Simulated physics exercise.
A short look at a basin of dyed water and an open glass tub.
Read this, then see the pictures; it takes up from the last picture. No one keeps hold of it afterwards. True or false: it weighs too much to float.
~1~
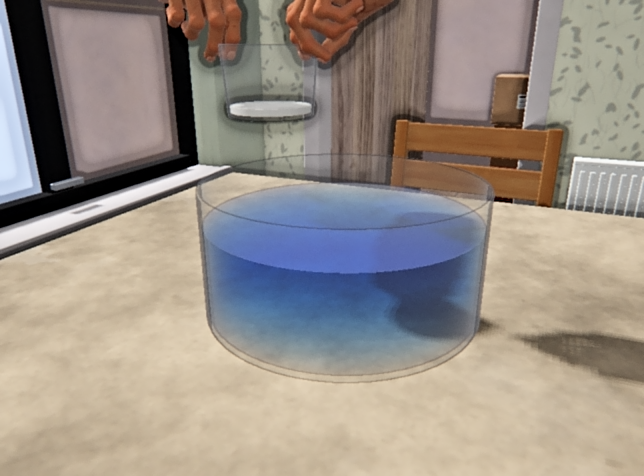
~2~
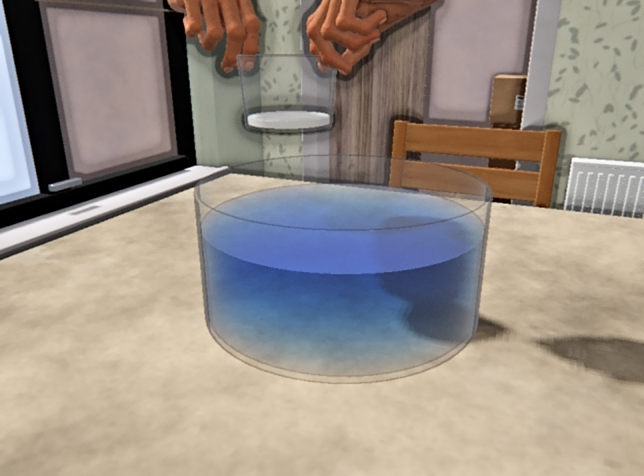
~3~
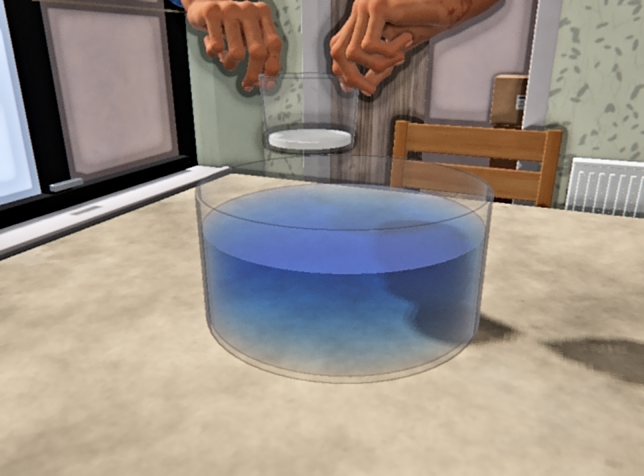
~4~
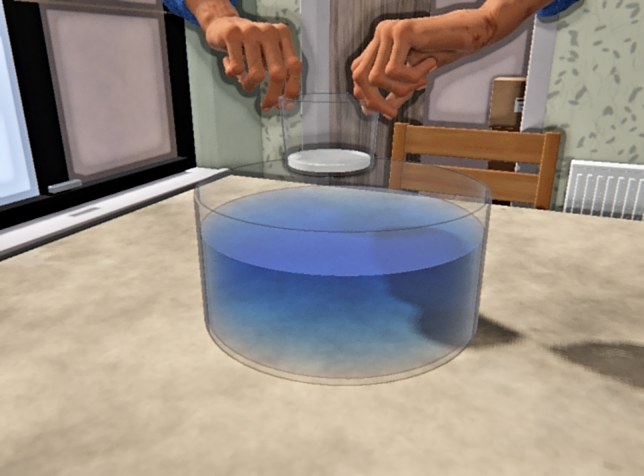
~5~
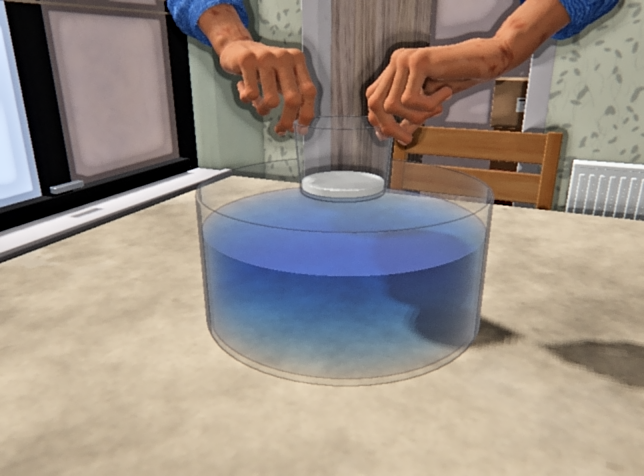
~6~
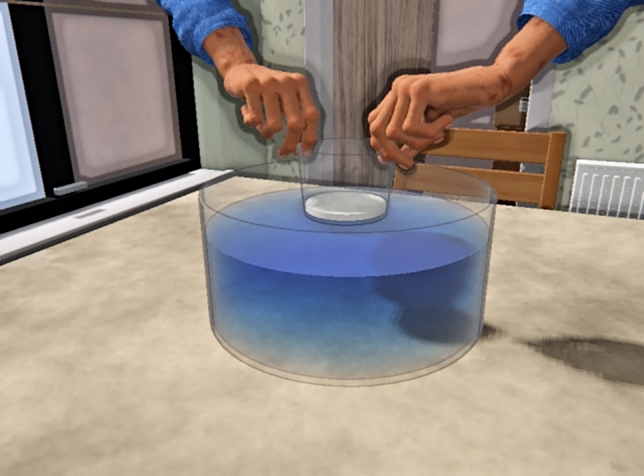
False.
Next, the tub dips into the dyed water.
After that, it bobs and steadies.
Finally, the tub floats with about half of its side showing.
